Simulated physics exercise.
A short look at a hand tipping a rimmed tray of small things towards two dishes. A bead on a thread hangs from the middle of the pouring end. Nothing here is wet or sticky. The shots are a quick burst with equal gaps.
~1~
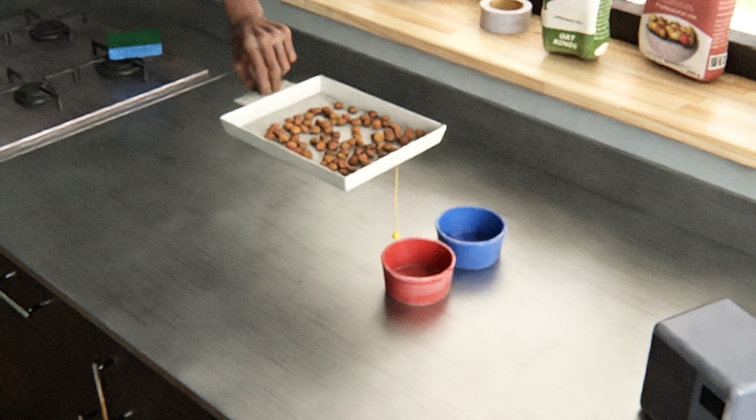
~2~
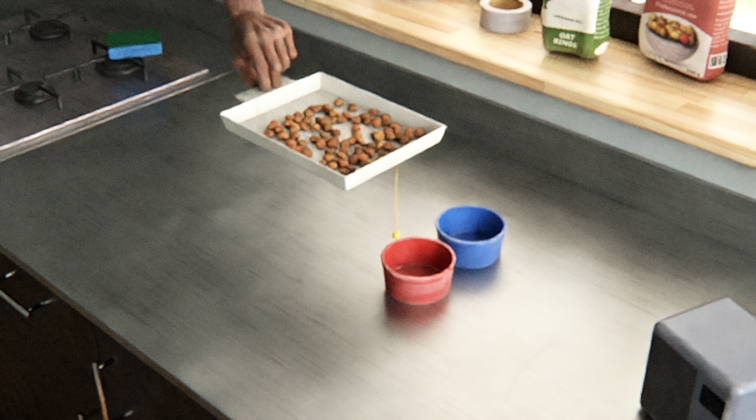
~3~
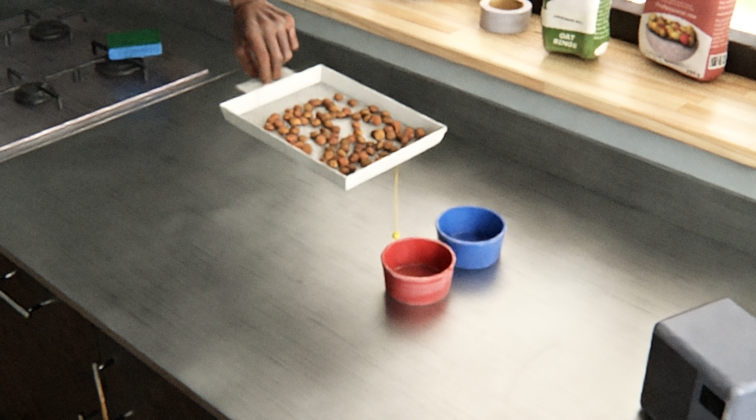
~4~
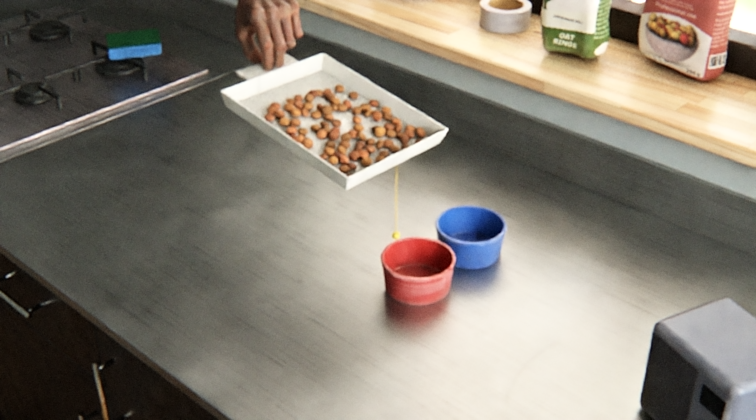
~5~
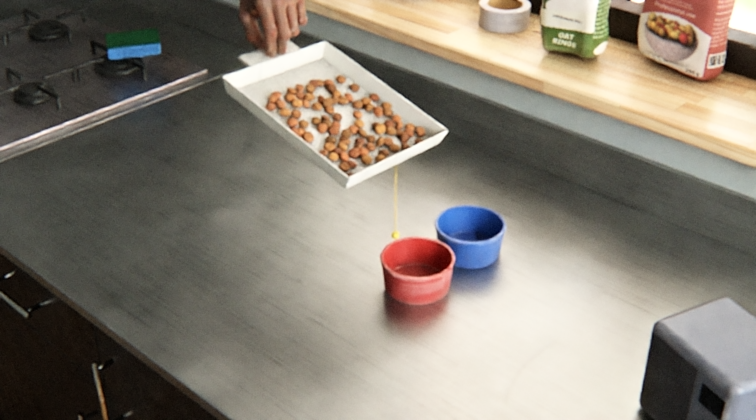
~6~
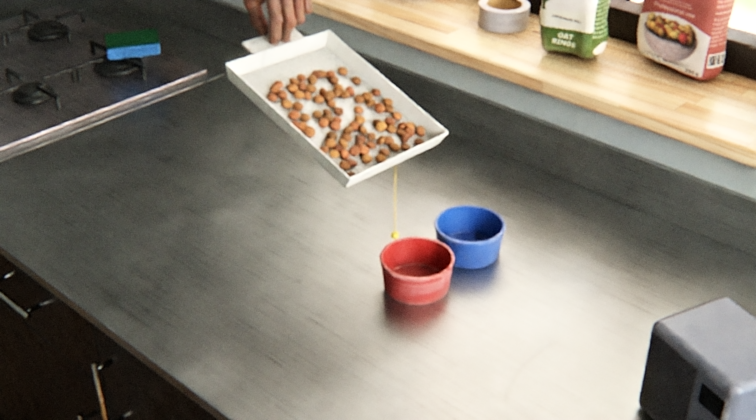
On a dark kitchen counter, a hand held a white tray of small brown pieces near a red dish and a blue one, then steadily raised the handle end, tilting the tray more steeply.
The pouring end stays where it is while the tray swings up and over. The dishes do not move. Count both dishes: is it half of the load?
They take more than half between them.
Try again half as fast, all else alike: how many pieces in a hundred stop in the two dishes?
Some 70 per cent.
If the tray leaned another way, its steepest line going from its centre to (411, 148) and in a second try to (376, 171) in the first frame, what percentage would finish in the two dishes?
In turn 60 and 30 in a hundred.
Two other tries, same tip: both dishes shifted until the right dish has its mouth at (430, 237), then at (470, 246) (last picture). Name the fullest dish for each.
At the first place the right one, at the second the right dish.
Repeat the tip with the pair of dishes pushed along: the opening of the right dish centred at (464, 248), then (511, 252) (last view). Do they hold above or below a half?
At the first place more than half, at the second under half.
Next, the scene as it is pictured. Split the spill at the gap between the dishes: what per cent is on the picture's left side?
About 40 per cent.
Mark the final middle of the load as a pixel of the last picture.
Roughly at (439, 278).
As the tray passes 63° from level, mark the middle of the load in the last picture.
Around (393, 133).
Soon, tray tipped steeply; all on the tray.
A while on, tray tipped past a quarter turn; about half on the tray; a small part in the left dish; a small part in the right dish; a small part outside both; about a third in the air.
Towards the end, tray tipped past a quarter turn; about a third in the left dish; about a quarter in the right dish; about a third outside both.
Finally, tray tipped past a quarter turn; about a third in the left dish; about a quarter in the right dish; about a third outside both.
